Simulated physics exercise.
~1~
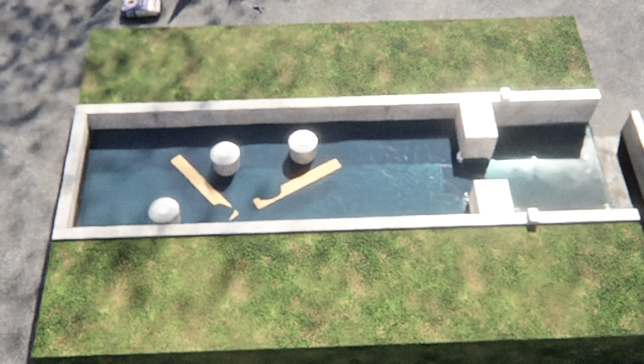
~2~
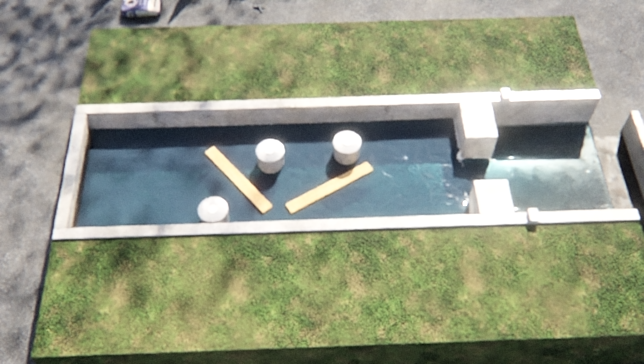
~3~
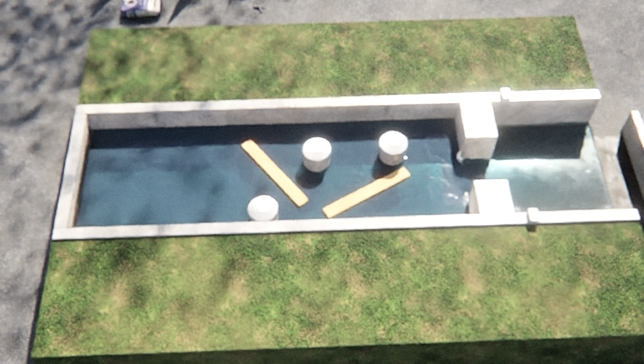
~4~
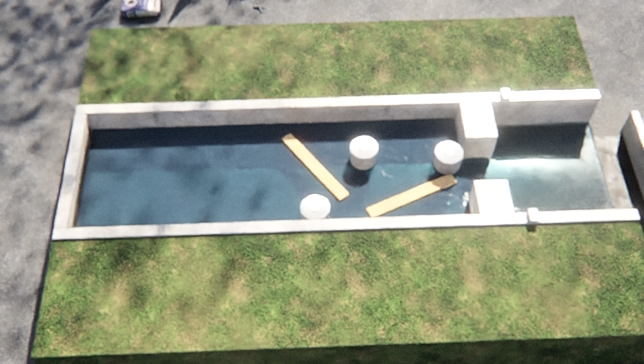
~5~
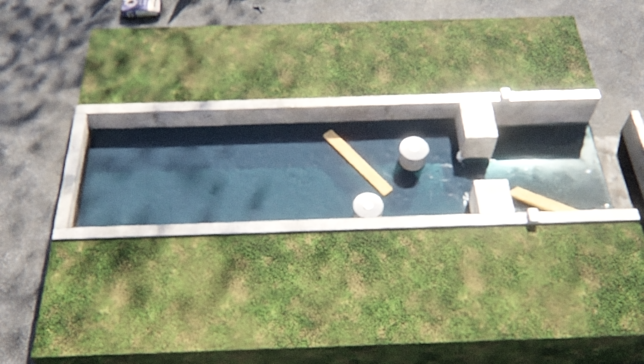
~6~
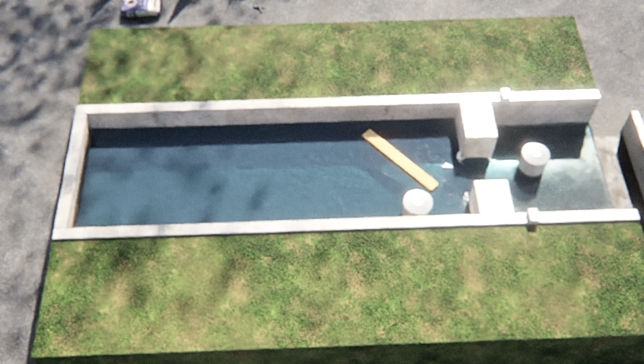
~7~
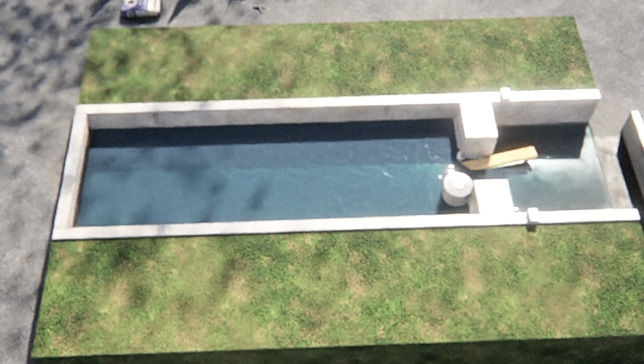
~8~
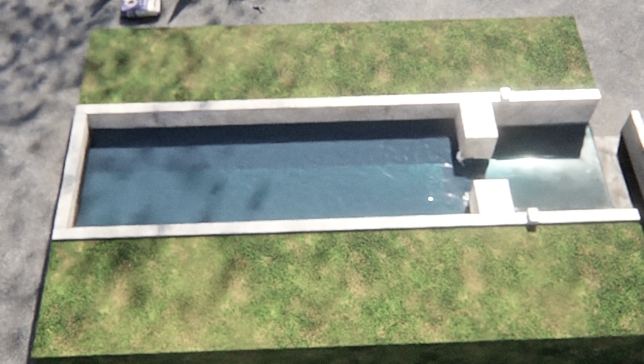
Walled water channel between grass strips carrying two wooden planks and three white tubs rightward through a gap until it is empty.
